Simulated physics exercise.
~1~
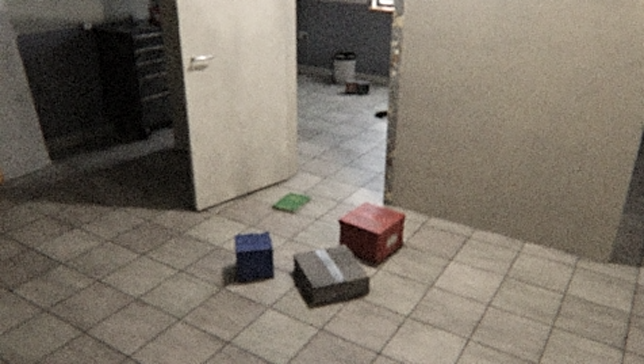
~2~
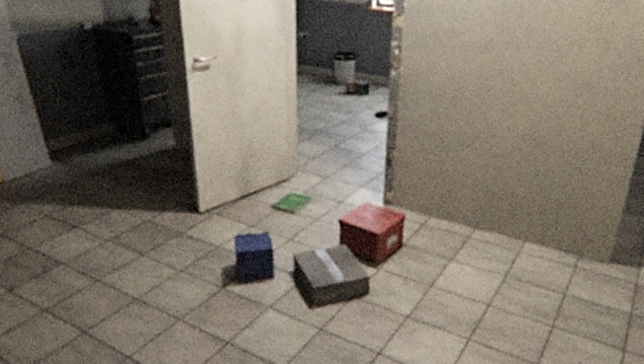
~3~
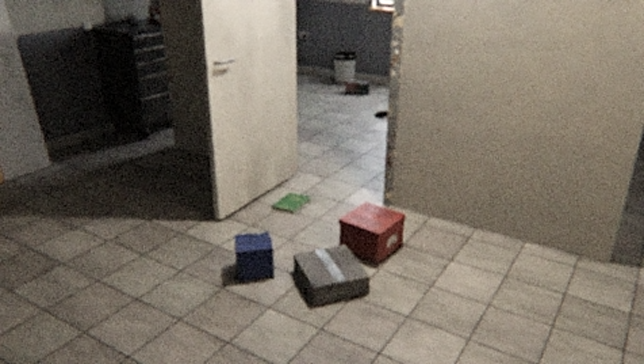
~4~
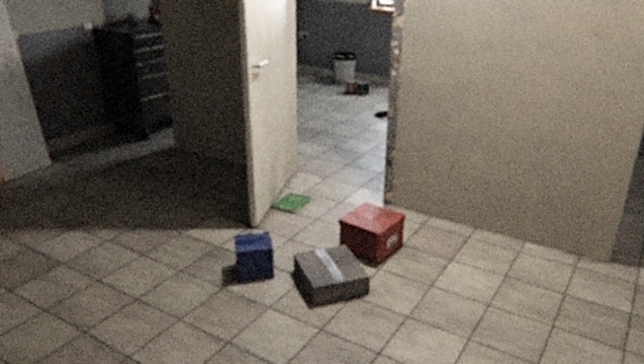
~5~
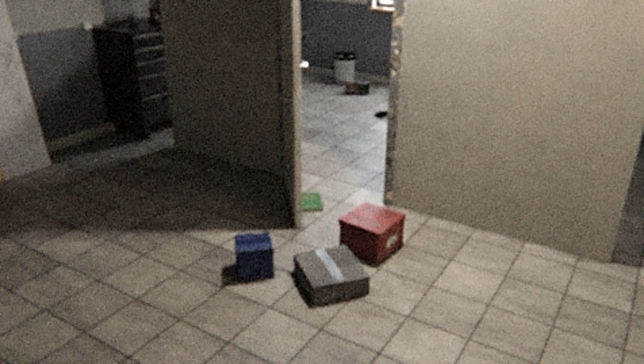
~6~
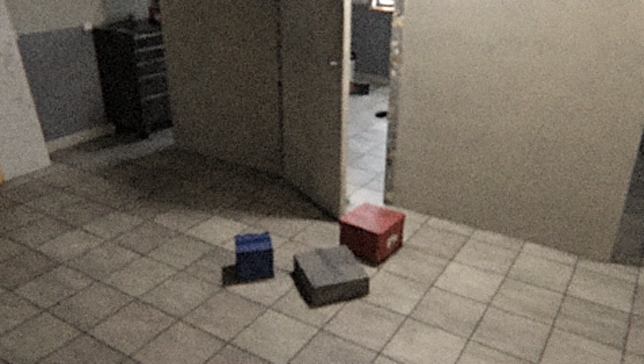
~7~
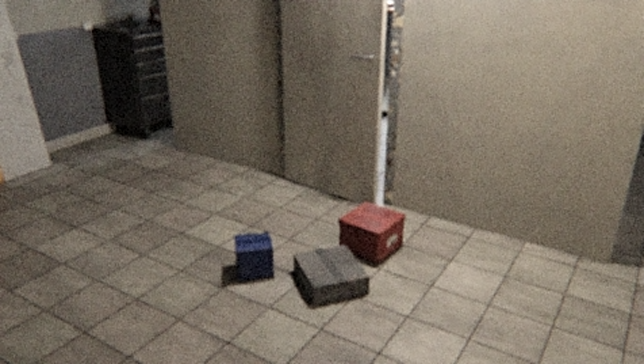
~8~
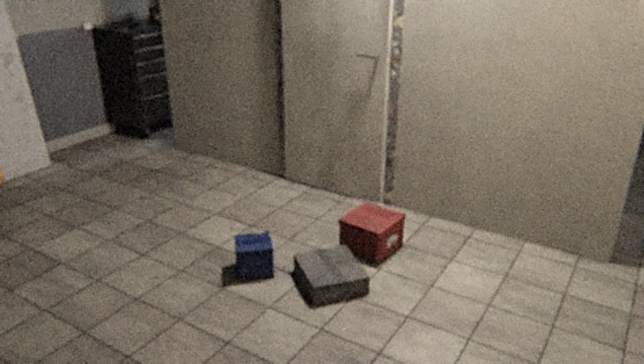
To begin with, a pale door stands wide open onto another tiled room, with a flat green item, probably a book, lying on the floor near the doorway. A blue box, a grey parcel with a light strip and a red box sit in front. The door starts swinging toward its frame, narrowing the view beyond. As its edge reaches the green item, that item shifts right and then disappears from sight behind the door. The door keeps closing past the boxes, which stay put, until it rests shut in its frame.
